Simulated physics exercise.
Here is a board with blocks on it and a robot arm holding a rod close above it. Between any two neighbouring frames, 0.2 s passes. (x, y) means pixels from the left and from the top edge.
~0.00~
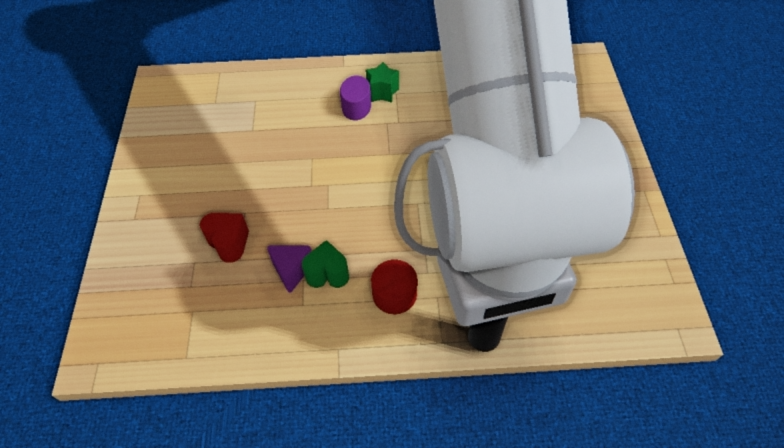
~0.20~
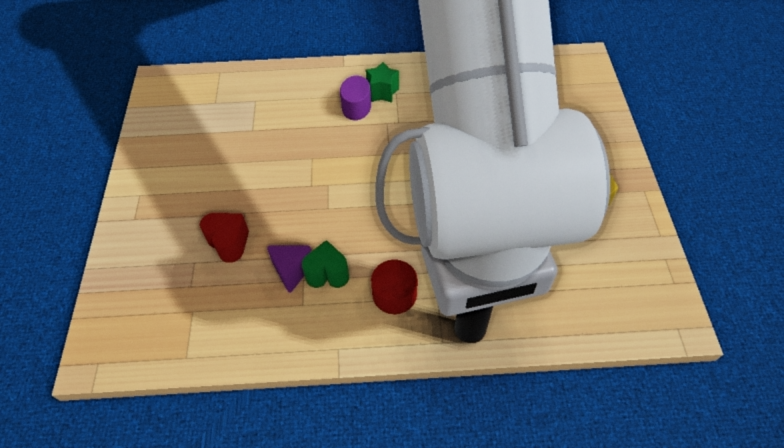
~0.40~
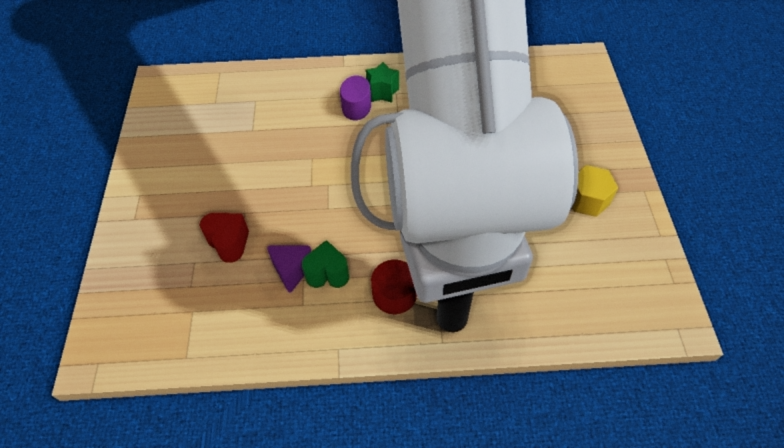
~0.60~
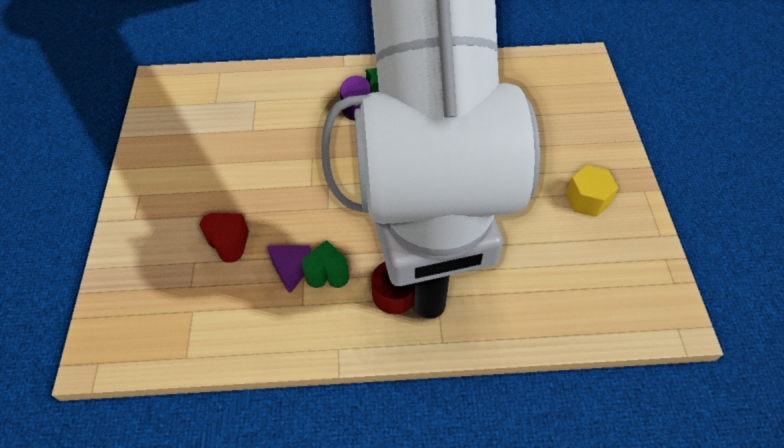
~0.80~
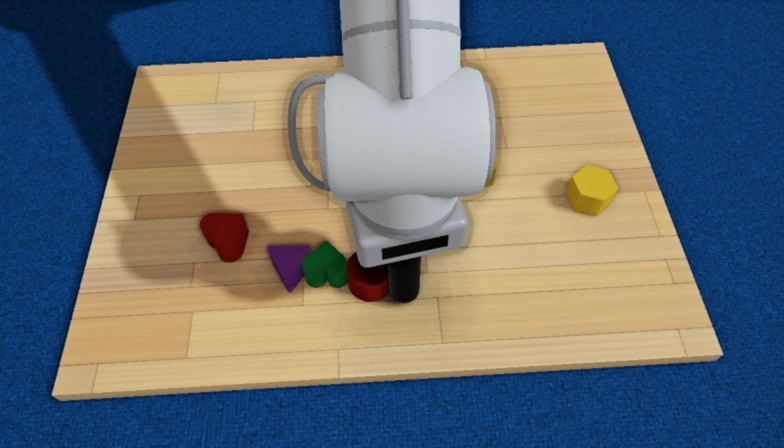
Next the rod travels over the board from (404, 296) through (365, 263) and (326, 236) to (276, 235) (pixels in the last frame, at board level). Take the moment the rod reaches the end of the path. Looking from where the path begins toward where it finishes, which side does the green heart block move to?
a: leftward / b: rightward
(a)
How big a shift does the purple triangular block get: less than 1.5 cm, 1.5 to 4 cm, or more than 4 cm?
By the end of the path, it will have gone past 4 cm.
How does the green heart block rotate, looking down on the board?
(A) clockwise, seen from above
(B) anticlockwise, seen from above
Letter B.
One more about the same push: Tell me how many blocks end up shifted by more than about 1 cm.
3 or more blocks.
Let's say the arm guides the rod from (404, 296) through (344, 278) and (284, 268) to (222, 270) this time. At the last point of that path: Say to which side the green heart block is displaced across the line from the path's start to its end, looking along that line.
Moves right.
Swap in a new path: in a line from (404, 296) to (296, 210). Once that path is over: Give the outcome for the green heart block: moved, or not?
It gets pushed out of place.
The first path, step by step. One third of the way, rod at (365, 257); purple triangular block at (246, 255); green heart block at (281, 253); red circular block at (326, 245).
Two thirds of the way, rod at (324, 230); purple triangular block at (230, 258); green heart block at (263, 266); red circular block at (293, 241).
At the end, rod at (274, 229); red heart block unmoved; purple triangular block at (213, 268), turned 15° clockwise; green heart block at (250, 286), turned 25° anticlockwise; red circular block at (258, 249).
